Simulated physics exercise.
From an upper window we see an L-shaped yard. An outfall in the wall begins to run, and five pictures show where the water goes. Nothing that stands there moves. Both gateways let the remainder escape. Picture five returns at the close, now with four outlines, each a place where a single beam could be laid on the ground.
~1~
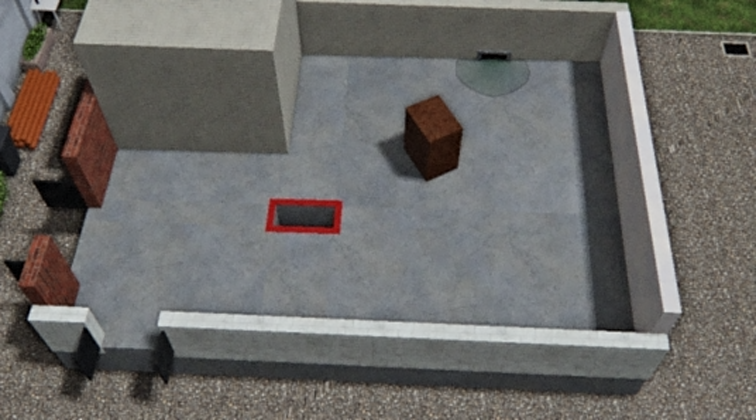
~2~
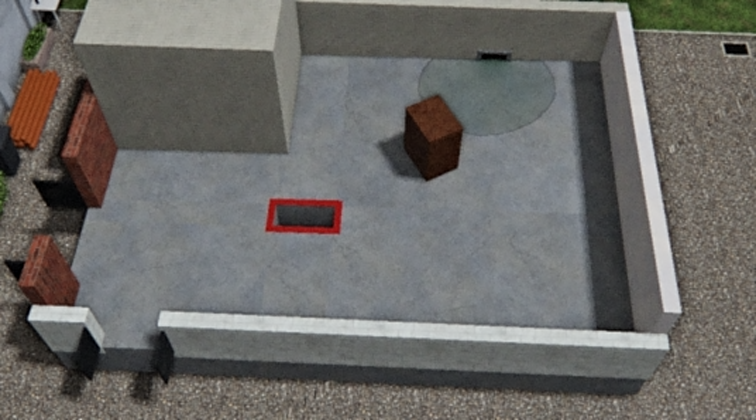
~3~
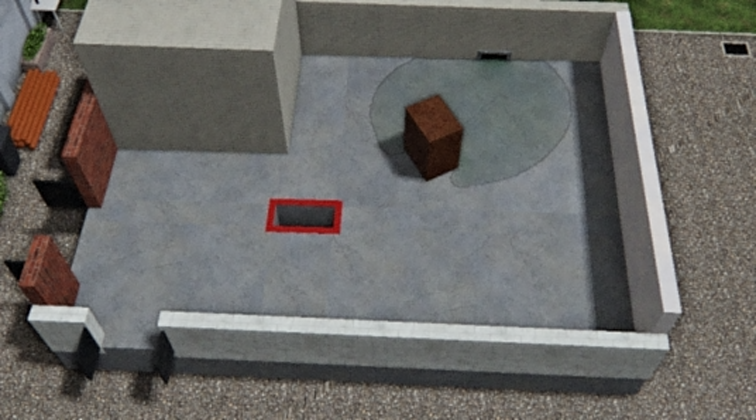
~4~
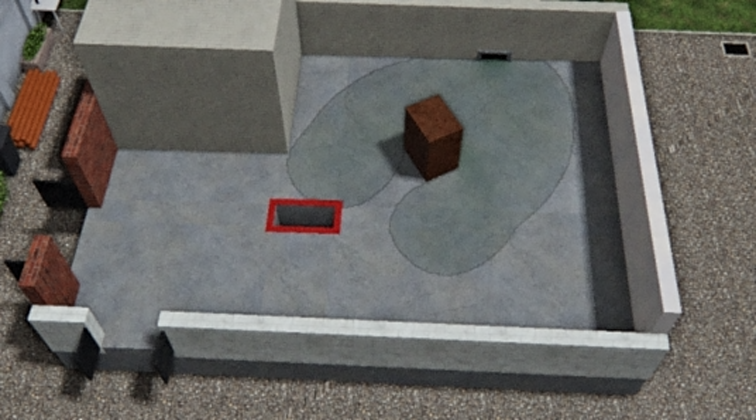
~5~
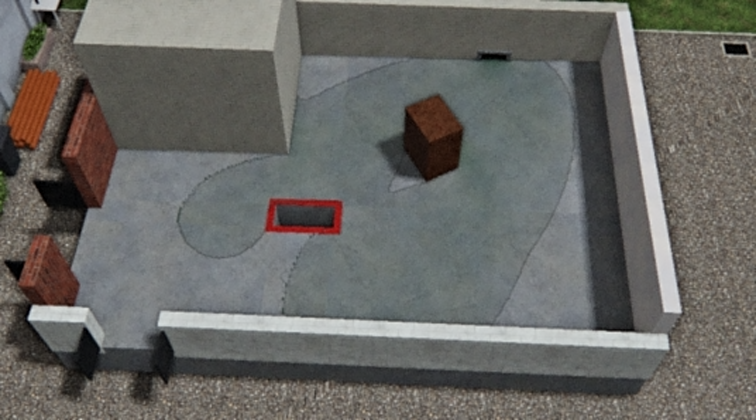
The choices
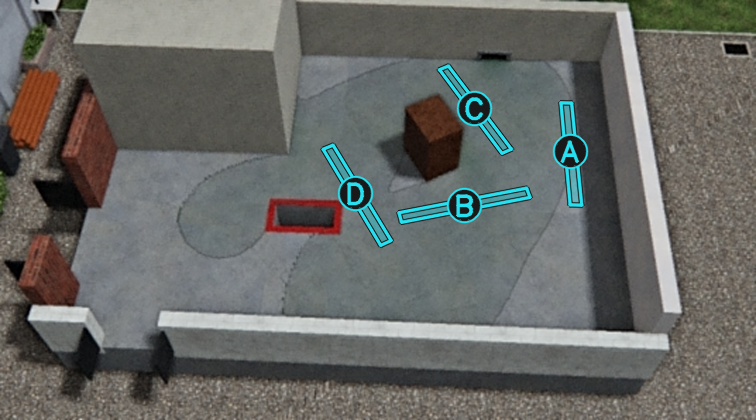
A thin sheet of water spreads across a grey walled yard, L-shaped and seen from an upper window, while the view stays still. A rusty brown block stands right of centre, a red-rimmed drain lies left of it, and reddish gates stand open at the left. From the outfall in the back wall, the water widens, passes around the block, then reaches the drain and the front wall.
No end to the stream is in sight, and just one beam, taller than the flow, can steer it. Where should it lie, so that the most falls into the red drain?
Take B.
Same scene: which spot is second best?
It is A.
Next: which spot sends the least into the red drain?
C.
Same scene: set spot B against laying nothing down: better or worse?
It is better.
On the marked copy, A from (575, 205) to (566, 102); B from (400, 217) to (528, 192); C from (443, 67) to (506, 151); D from (328, 147) to (385, 242).
For spot A, about 25 % of the stream goes into the red drain, about 75 % out by the gates.
For spot B, about 53 % of the stream goes into the red drain, about 47 % out by the gates.
For spot C, about 5 % of the stream goes into the red drain, about 95 % out by the gates.
For spot D, about 13 % of the stream goes into the red drain, about 87 % out by the gates.
